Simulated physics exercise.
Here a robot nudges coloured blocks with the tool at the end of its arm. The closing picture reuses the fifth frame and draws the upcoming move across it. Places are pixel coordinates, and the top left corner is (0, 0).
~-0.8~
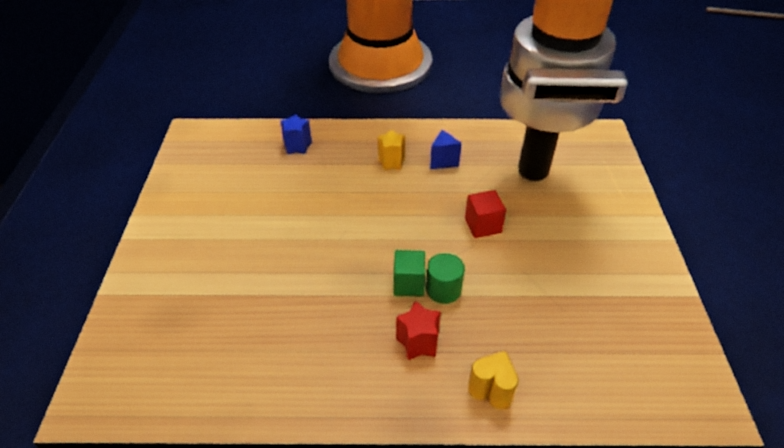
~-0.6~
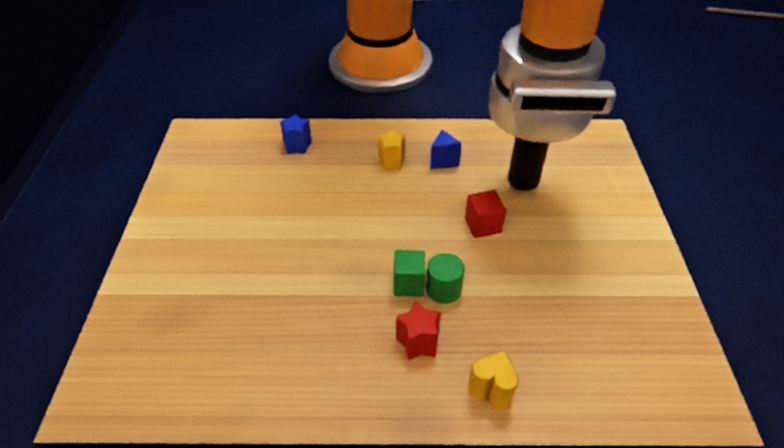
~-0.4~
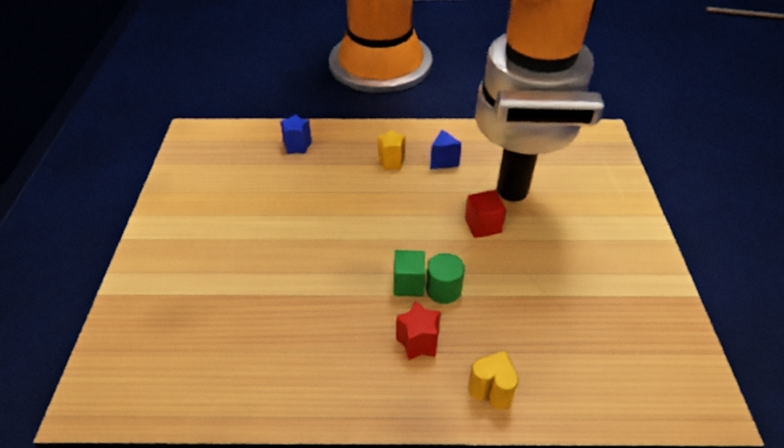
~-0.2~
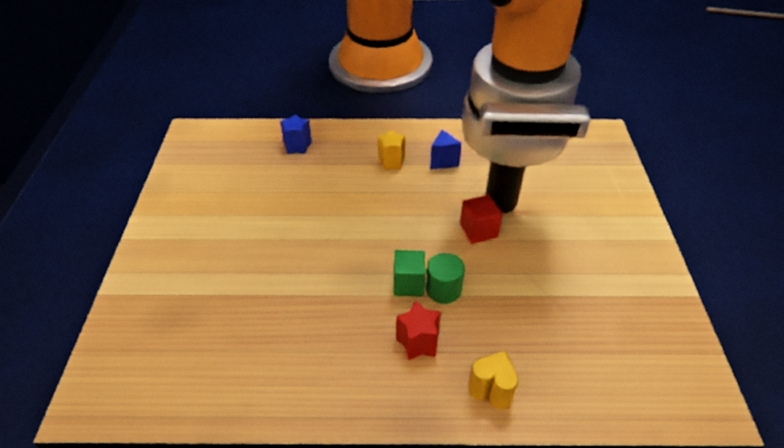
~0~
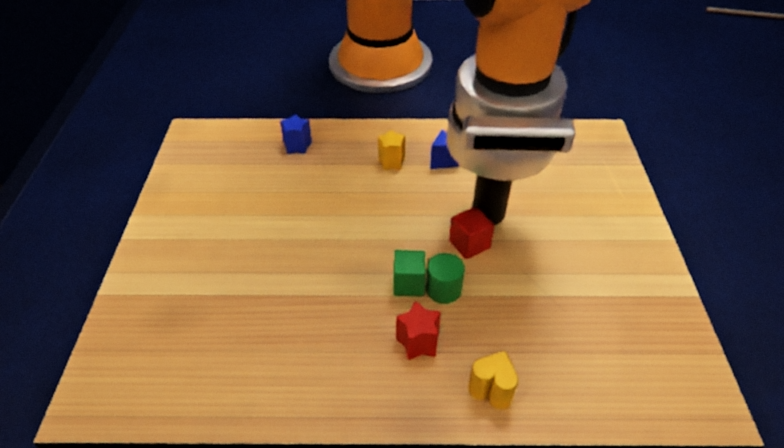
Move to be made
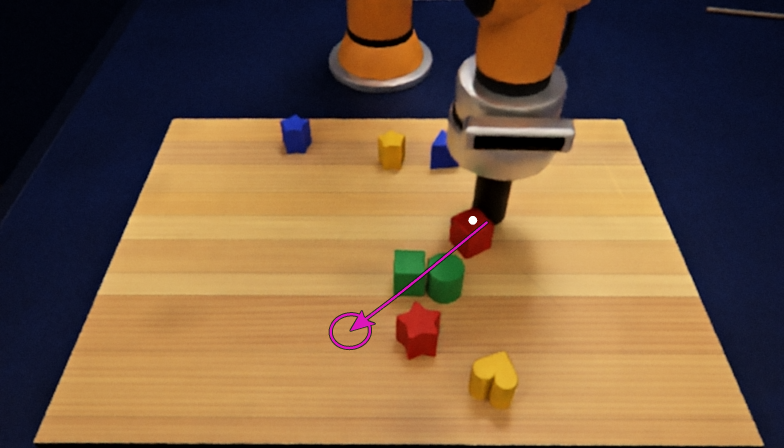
A robot arm moves down and left to the red cube and nudges it slightly.
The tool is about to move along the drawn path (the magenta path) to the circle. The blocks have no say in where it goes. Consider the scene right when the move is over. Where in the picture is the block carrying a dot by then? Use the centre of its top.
I'd place it at (425, 294), taking the centre of its top.
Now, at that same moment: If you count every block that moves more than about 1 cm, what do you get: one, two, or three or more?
Here I'd predict at least three blocks moving more than 1 cm.
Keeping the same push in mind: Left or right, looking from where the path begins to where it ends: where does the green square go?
Rightward.
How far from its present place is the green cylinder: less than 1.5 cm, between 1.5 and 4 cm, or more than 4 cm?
The largest band: Over 4 cm.
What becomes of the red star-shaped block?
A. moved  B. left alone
Choice A: Moved.
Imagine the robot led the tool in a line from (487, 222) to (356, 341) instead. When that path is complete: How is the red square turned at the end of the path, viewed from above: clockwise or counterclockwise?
Watching from overhead, you'd notice the red square rotating counter-clockwise.
The line goes straight from (487, 222) to (350, 331); the dot is on the red square.
What follows on the original path. One third of the way, tool at (447, 248); green cylinder at (441, 288); red square at (444, 259), turned 55° anticlockwise.
Two thirds of the way, tool at (401, 285); green square at (365, 286); red star-shaped block at (415, 335), turned 35° clockwise; green cylinder at (448, 320); red square at (425, 294), turned 105° anticlockwise.
At the end, tool at (350, 323); green square at (305, 317), turned 35° clockwise; red star-shaped block at (415, 335), turned 35° clockwise; green cylinder at (448, 320); red square at (425, 294), turned 105° anticlockwise.
